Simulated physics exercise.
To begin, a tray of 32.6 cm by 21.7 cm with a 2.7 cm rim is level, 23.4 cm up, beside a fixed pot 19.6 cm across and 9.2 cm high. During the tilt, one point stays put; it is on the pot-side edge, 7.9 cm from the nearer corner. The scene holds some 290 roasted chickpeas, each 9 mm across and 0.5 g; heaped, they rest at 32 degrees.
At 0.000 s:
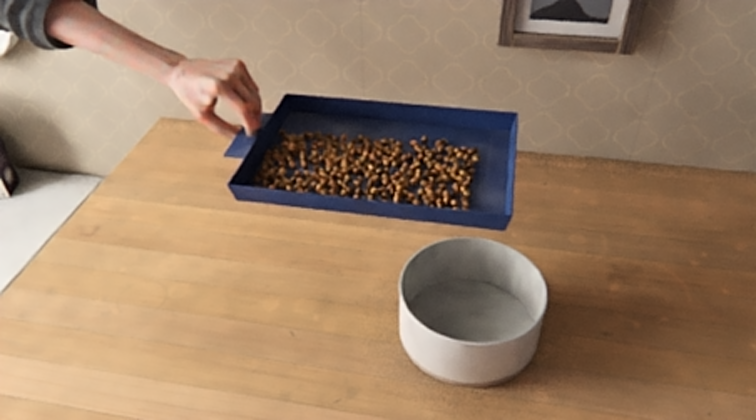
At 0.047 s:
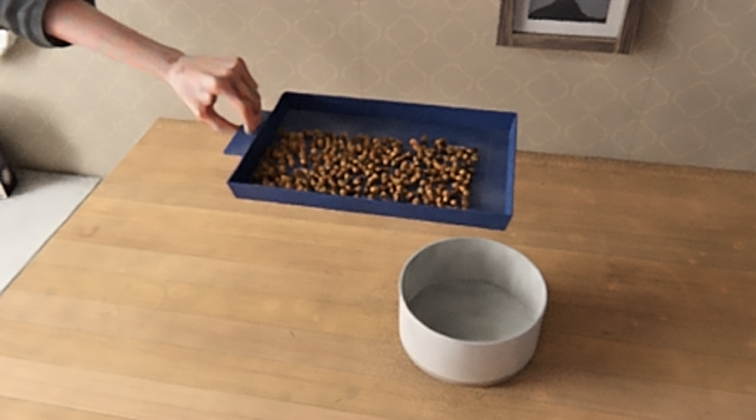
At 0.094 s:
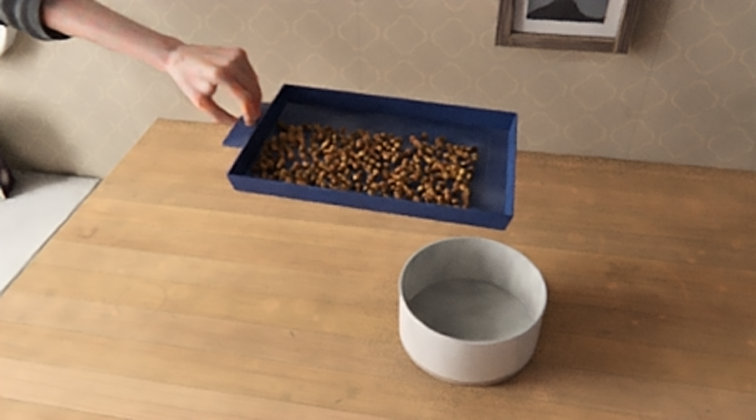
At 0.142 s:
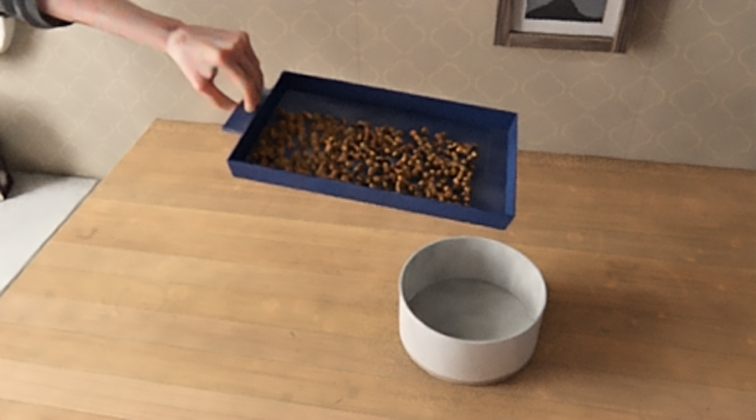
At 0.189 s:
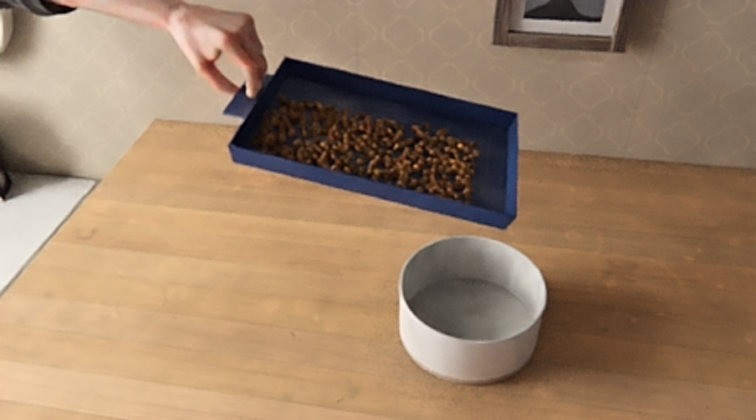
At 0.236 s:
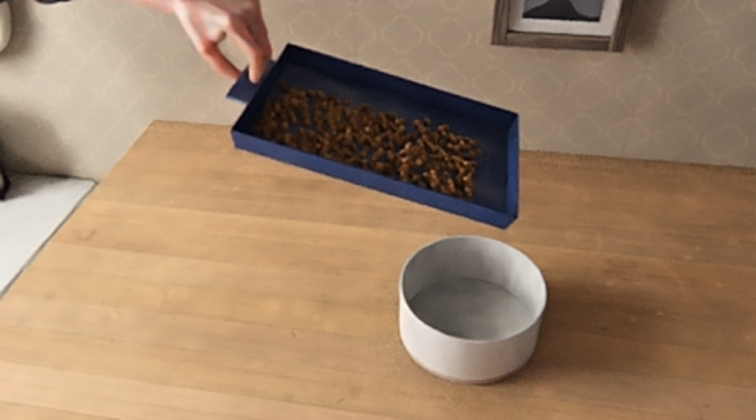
Above a wooden table, a hand raises the left end of a blue tray of chickpeas.
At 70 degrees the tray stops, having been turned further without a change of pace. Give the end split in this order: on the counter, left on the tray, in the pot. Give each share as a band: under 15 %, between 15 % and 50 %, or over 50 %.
As I see it, counter: A middle portion; left on the tray: The main portion; pot: A small portion.
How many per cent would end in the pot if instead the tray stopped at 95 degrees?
I'd put it at close to 20 per cent.
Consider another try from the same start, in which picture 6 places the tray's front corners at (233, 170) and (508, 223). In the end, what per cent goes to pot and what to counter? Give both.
Split: Pot = 0, counter = 0.
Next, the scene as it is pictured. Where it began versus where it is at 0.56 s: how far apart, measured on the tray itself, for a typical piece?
Some 7 cm.
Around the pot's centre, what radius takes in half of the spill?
I'd say around 24 centimetres.
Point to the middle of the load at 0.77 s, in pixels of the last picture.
Near pixel (504, 165).
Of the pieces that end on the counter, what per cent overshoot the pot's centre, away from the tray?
Share: Around 100 %.
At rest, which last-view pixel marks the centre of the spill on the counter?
The spill is centred close to (609, 313).
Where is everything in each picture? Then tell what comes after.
The first picture shows tray tilt 0 degrees, front corners at (233, 182) and (507, 213); middle of the pieces at (365, 171); pot at (473, 286).
The second picture shows tray tilt 1 degrees, front corners at (233, 180) and (507, 212); middle of the pieces at (365, 170).
The third picture shows tray tilt 3 degrees, front corners at (233, 172) and (508, 212), lowest corner right front; middle of the pieces at (365, 166).
The fourth picture shows tray tilt 7 degrees, front corners at (233, 158) and (510, 212), lowest corner right front; middle of the pieces at (366, 158).
The fifth picture shows tray tilt 11 degrees, front corners at (234, 143) and (512, 212), lowest corner right front; middle of the pieces at (367, 150).
The sixth picture shows tray tilt 15 degrees, front corners at (238, 129) and (513, 213), lowest corner right front; middle of the pieces at (369, 143); pot at (472, 284). The tray's pace is about 85 degrees a second.
Then, at 0.56 s, tilt 42 degrees; the tray holds 100 %, the pot 0 %.
After 0.77 s, tilt 60 degrees; the tray holds 100 %, the pot 0 %.
After 1.10 s, tilt 70 degrees; the tray holds 75 %, the pot 0 %.
By 1.8 s all is still; counter 20 %, tray 75 %, pot 0 %.
